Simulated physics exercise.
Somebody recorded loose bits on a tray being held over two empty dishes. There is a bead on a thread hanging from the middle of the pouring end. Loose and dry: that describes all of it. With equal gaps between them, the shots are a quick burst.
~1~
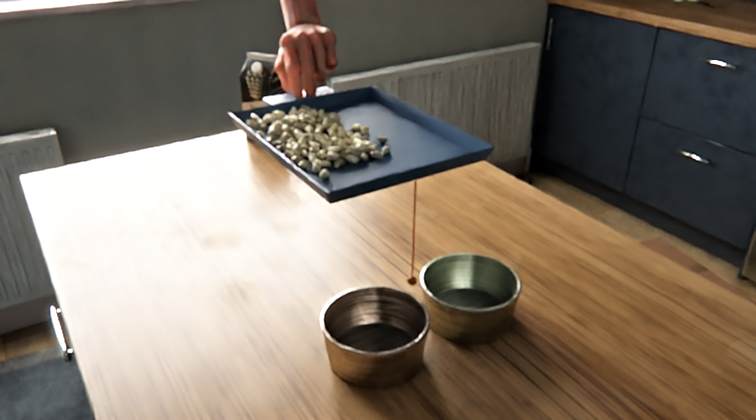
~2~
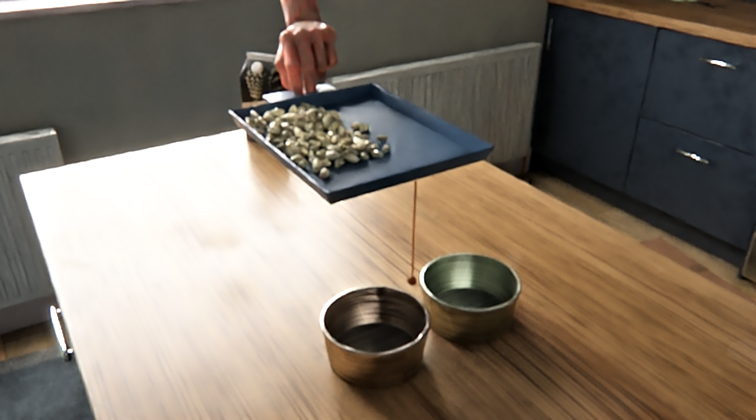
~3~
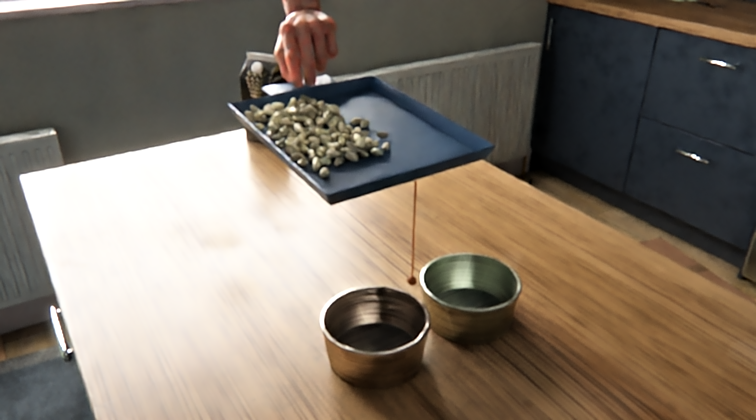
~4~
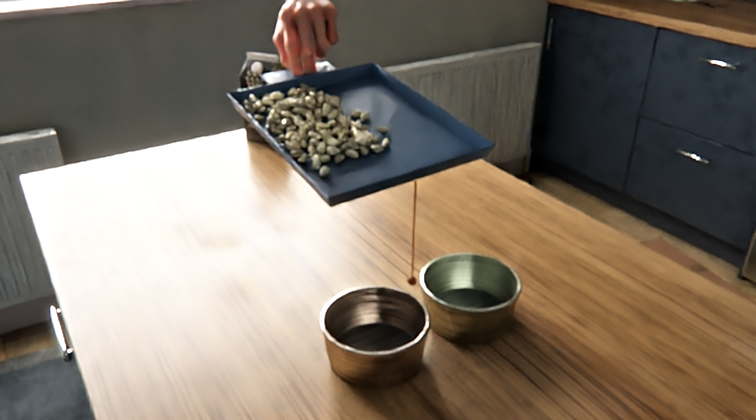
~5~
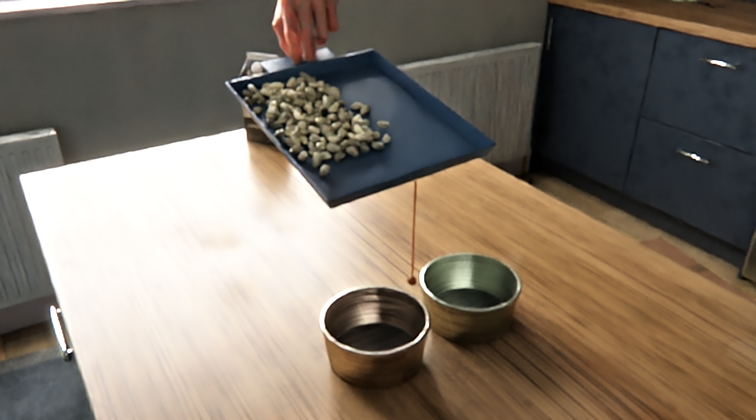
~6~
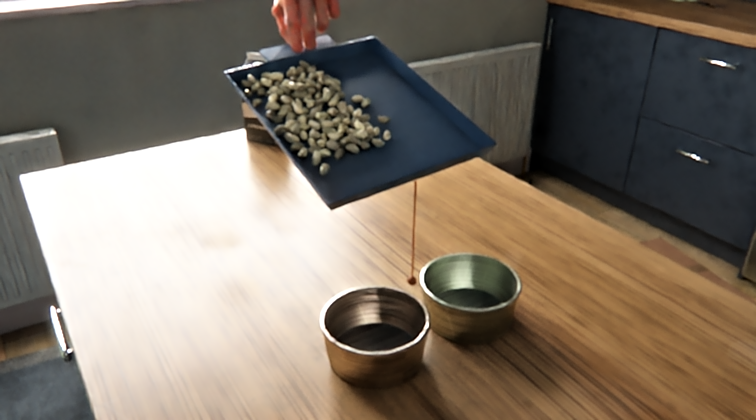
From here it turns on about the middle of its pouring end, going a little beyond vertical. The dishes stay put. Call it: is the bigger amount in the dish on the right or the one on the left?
It is in the one on the left.
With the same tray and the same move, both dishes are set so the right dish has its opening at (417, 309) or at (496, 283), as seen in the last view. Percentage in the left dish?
In order: 40 percent and 60 percent.
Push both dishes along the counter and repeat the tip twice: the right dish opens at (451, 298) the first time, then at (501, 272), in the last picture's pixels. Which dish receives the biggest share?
At the first spot the left-side one comes out ahead, at the second spot the left-side one.
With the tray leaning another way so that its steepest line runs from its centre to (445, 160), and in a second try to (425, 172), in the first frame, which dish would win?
The rightmost dish, then the rightmost dish.
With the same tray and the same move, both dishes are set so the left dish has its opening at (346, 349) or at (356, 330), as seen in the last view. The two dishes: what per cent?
In turn 90 and 80 in a hundred.
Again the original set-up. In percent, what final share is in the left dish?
Result: Around 70 in a hundred.
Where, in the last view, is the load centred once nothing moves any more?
The centre ends up roughly at (372, 361).
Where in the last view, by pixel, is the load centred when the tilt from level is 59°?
Somewhere about pixel (353, 160).
Just after the last frame, tray tipped steeply; almost all on the tray; just a few in the air.
A moment on, tray tipped right over; roughly half on the tray; roughly a quarter in the left dish; about a tenth outside both; roughly a quarter in the air.
Further on, tray tipped past a quarter turn; roughly two thirds in the left dish; just a few in the right dish; roughly a quarter outside both.
When it is over, tray tipped past a quarter turn; roughly two thirds in the left dish; just a few in the right dish; roughly a quarter outside both.
